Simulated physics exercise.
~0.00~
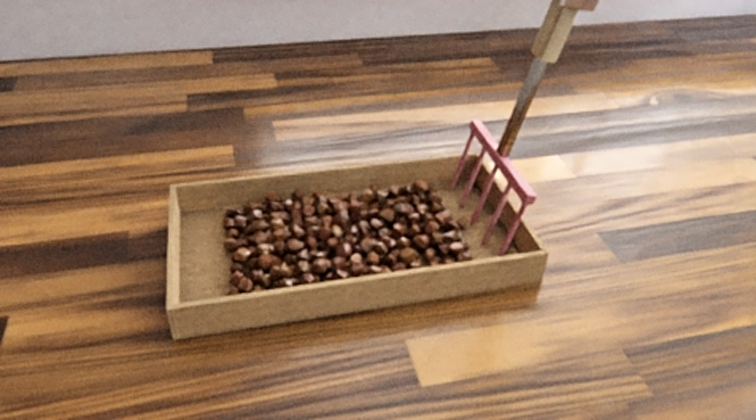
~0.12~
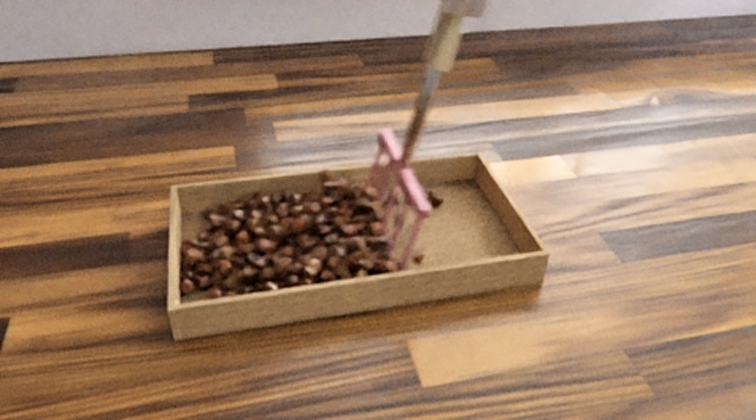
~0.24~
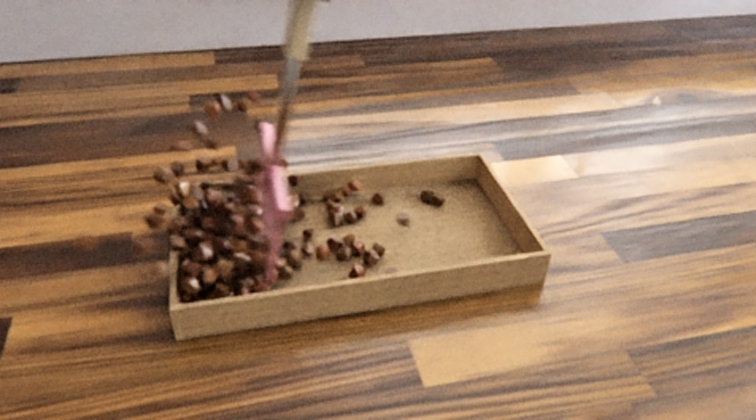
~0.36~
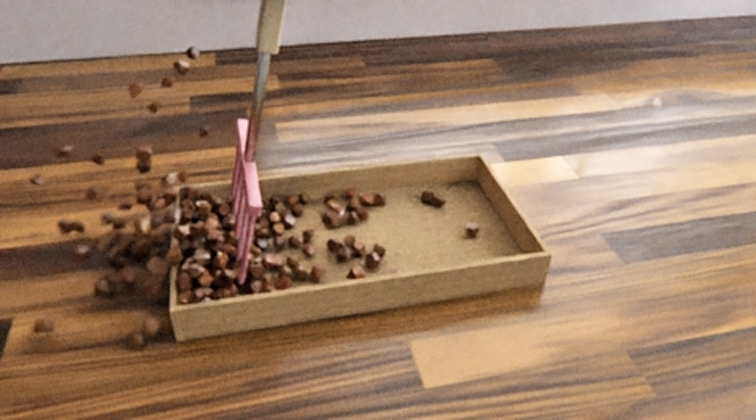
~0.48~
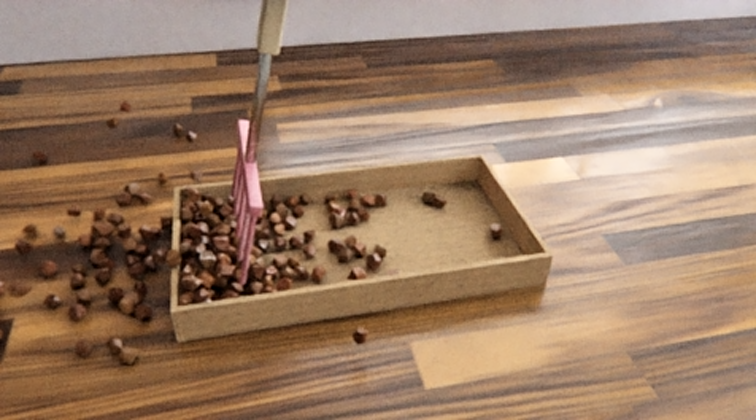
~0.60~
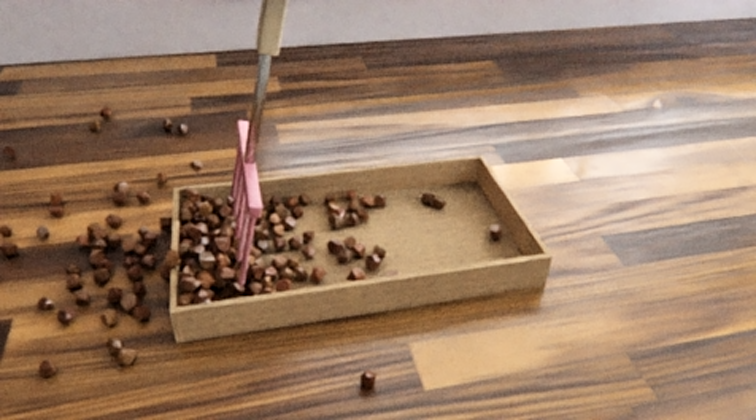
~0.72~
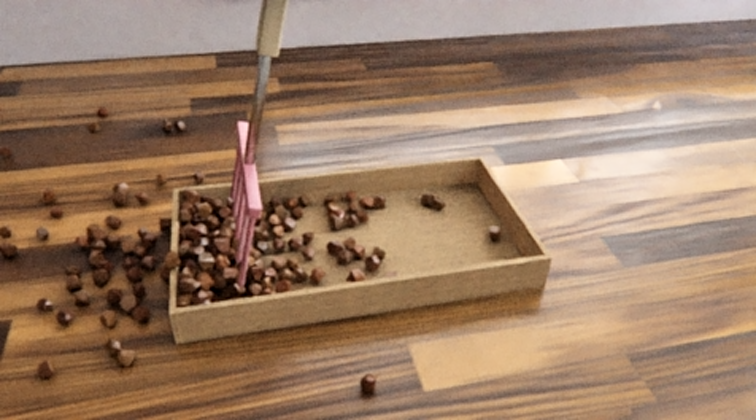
Pink rake sweeping brown pellets leftward through a shallow tray, flinging many over the end onto the wooden surface, then stopping.
